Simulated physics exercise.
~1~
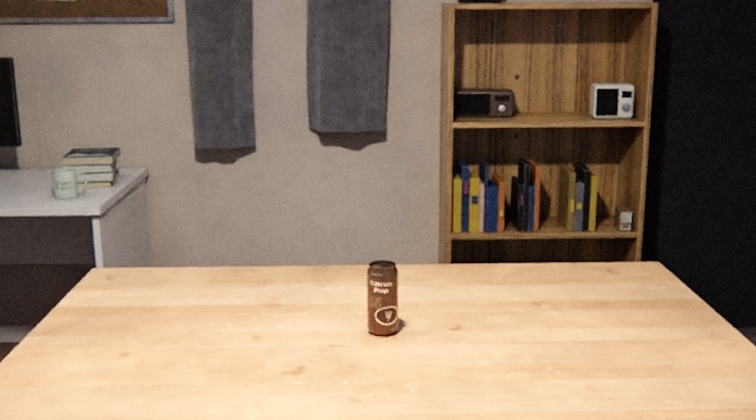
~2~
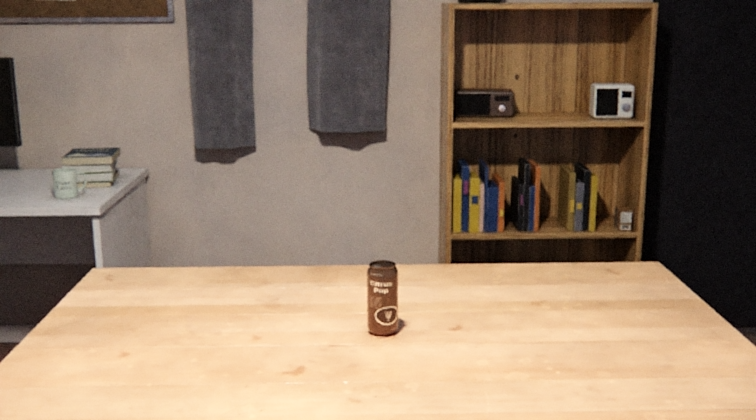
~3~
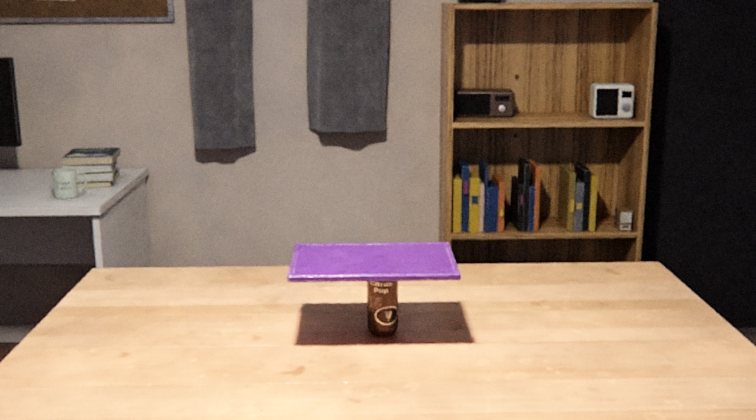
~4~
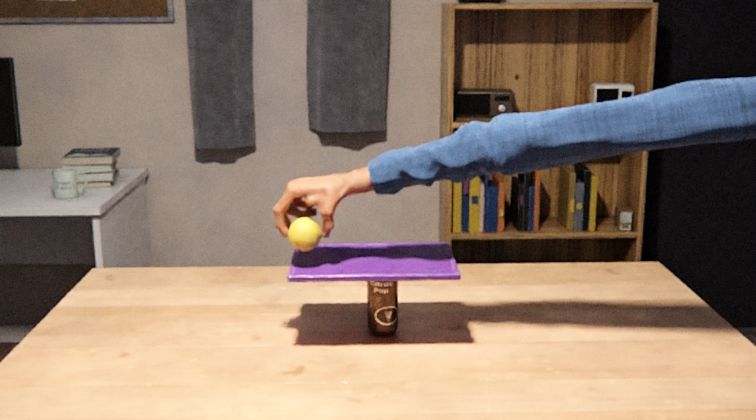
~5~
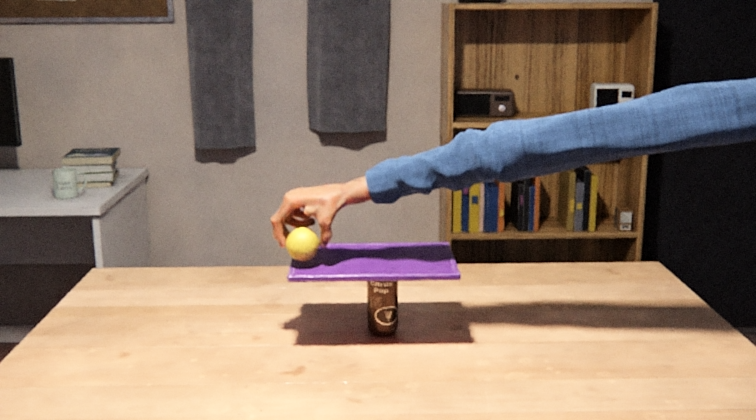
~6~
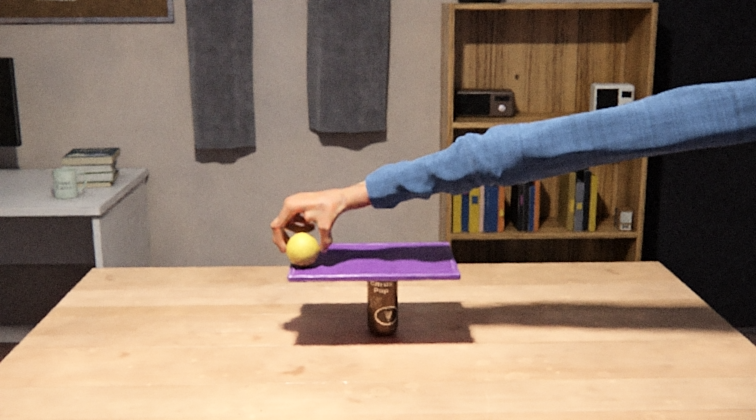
In this clip, a brown can stands on a wooden table, then a flat purple lid appears on top of it, and a blue-sleeved arm reaches in from the right and lowers a yellow lemon onto the lid's left end.
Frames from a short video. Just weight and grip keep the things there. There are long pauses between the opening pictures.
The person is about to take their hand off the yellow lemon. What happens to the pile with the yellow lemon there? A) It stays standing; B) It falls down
It falls down (B).
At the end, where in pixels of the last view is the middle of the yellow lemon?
I'd point to roughly (278, 329).
Then, 0.40 s after the last picture, yellow lemon now fallen; purple lid tipped 58° from how it was.
Then, 0.80 s after the last picture, purple lid and brown can now fallen.
By the end, fallen, purple lid, yellow lemon and brown can. Seen from the same camera at the end, yellow lemon near (278, 329). The stack gives way.
